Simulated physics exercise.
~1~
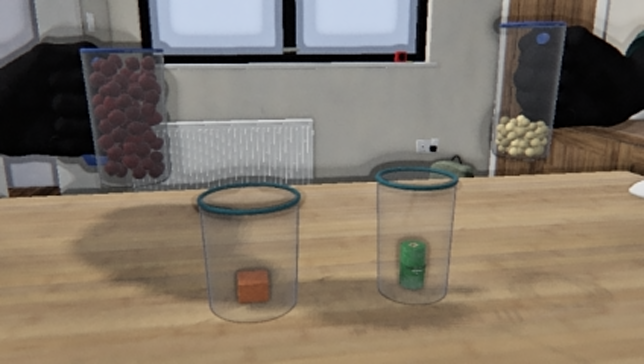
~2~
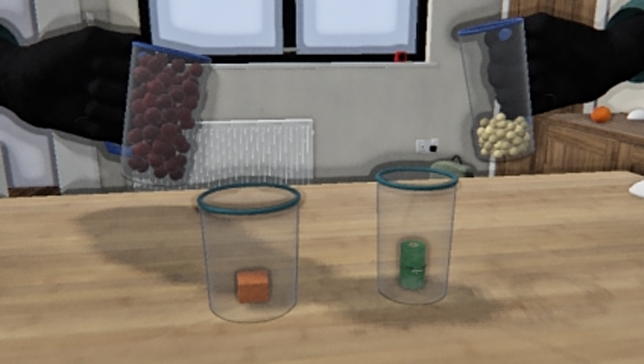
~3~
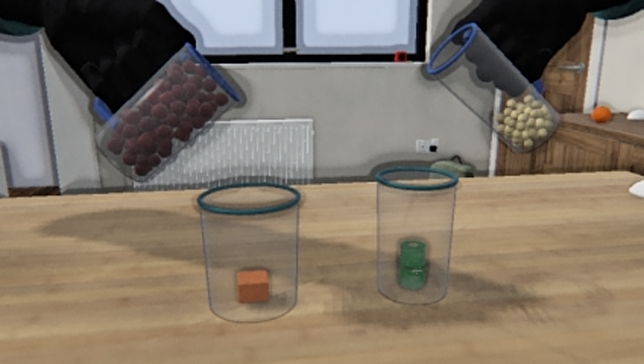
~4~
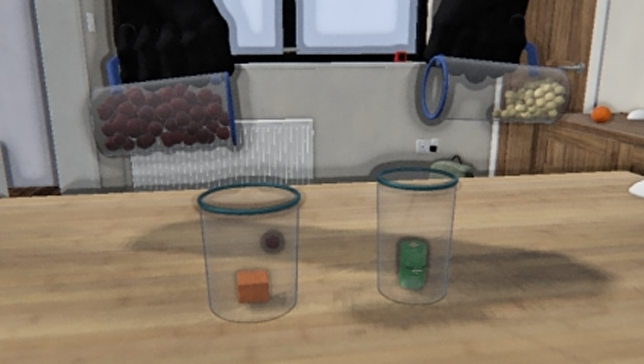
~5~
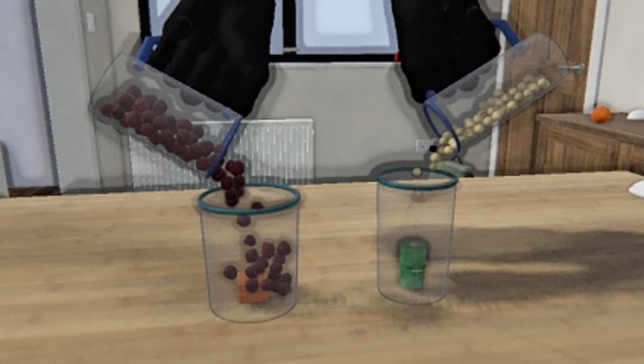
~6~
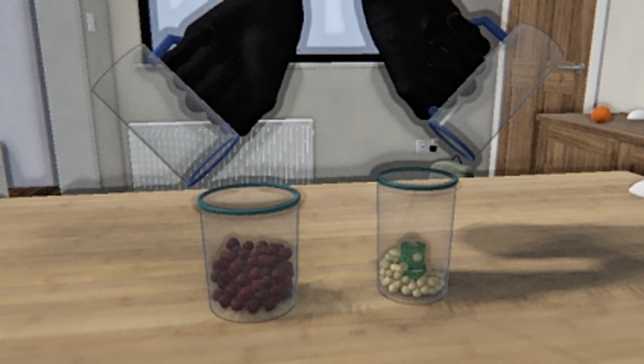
On a wooden table, two dark hands tip cups, burying an orange block but not green.
